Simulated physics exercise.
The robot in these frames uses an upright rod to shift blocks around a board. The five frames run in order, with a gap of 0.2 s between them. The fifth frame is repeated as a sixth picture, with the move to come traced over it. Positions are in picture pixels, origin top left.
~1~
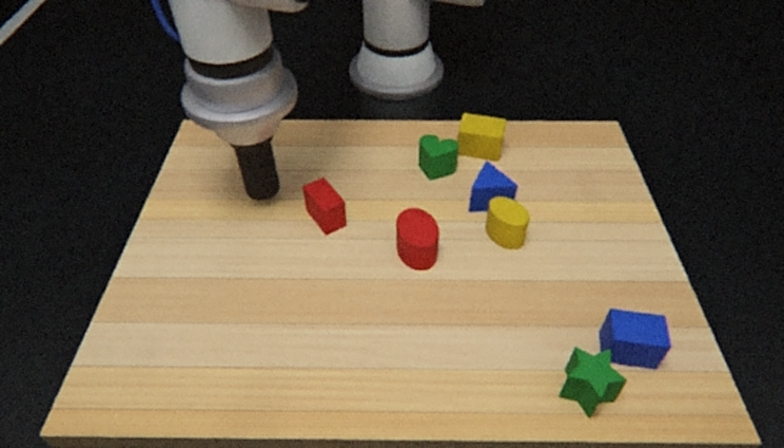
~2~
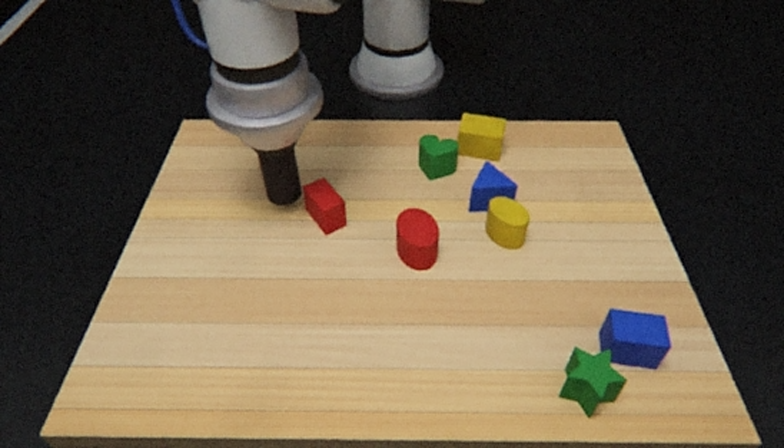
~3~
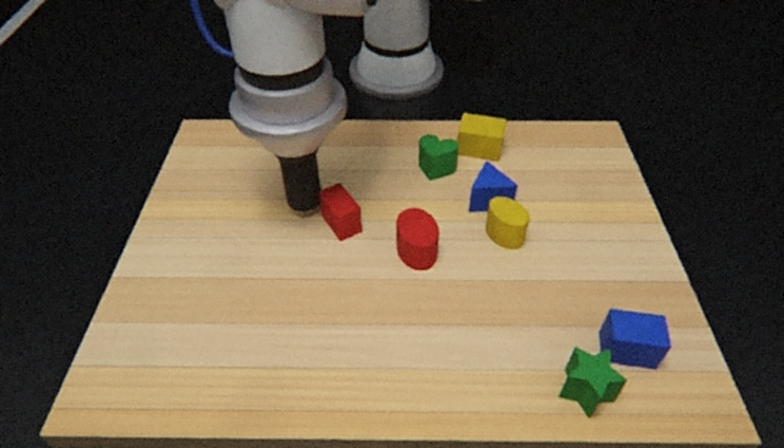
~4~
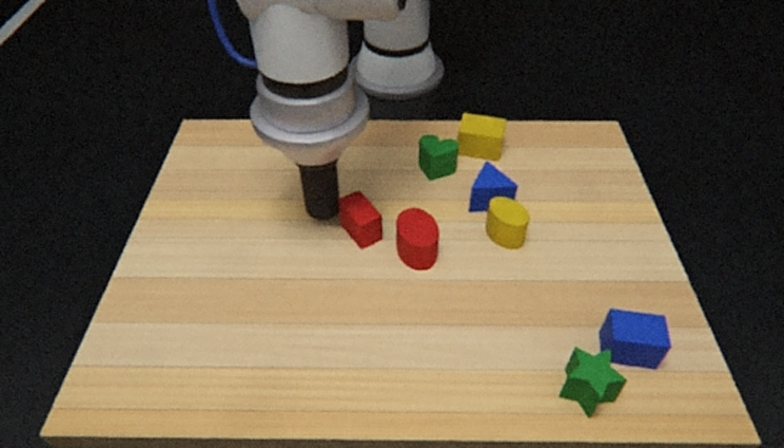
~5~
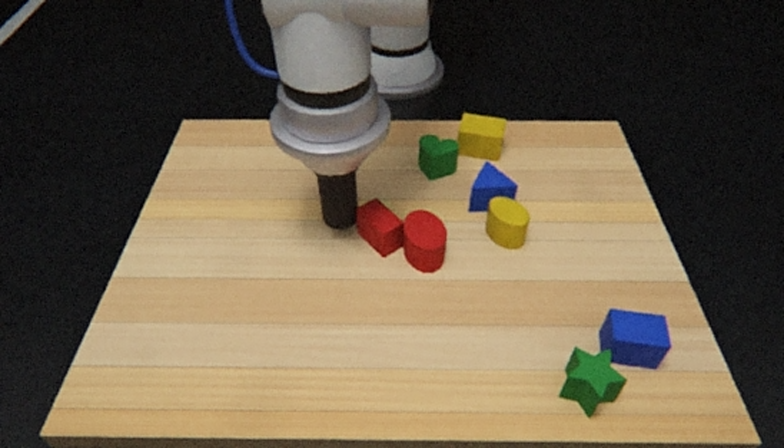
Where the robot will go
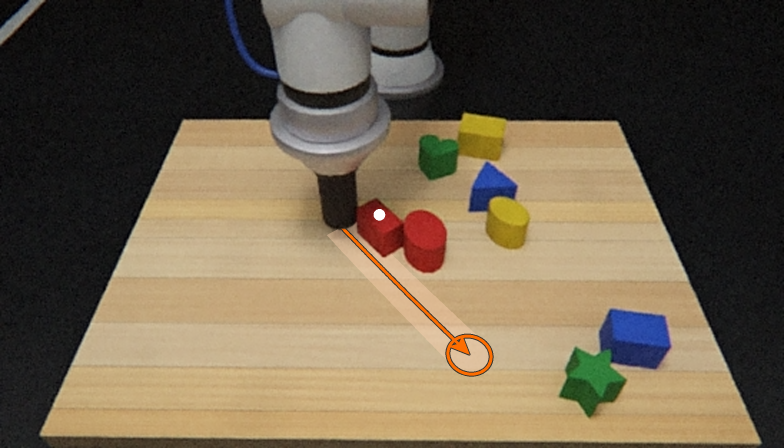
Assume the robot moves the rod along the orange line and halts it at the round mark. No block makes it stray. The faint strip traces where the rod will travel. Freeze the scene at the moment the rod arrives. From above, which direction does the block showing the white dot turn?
I'd predict that, seen from above, the block showing the white dot rotates counter-clockwise.
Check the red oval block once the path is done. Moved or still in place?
By the last moment of the path, the red oval block has shifted.
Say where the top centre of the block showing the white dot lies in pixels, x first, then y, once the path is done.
Answer: (422, 231).
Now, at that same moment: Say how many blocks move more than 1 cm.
Counting only shifts above 1 cm, I get two blocks.
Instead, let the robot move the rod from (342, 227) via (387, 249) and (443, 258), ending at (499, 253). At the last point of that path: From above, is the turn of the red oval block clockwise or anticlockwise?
It turns clockwise.
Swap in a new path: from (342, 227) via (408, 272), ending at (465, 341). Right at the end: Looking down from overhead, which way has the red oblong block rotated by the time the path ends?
The block spins anticlockwise.
Drawn move, straight from (342, 227) to (469, 355); the dot is on the red oblong block.
What follows on the original path. One third of the way, rod at (378, 255); red oblong block at (418, 229), turned 75° anticlockwise; red oval block at (467, 229), turned 40° clockwise.
Two thirds of the way, rod at (422, 298); red oblong block at (422, 231), turned 90° anticlockwise; red oval block at (470, 227), turned 45° clockwise.
At the end, rod at (471, 345); red oblong block at (422, 231), turned 90° anticlockwise; red oval block at (470, 227), turned 45° clockwise.
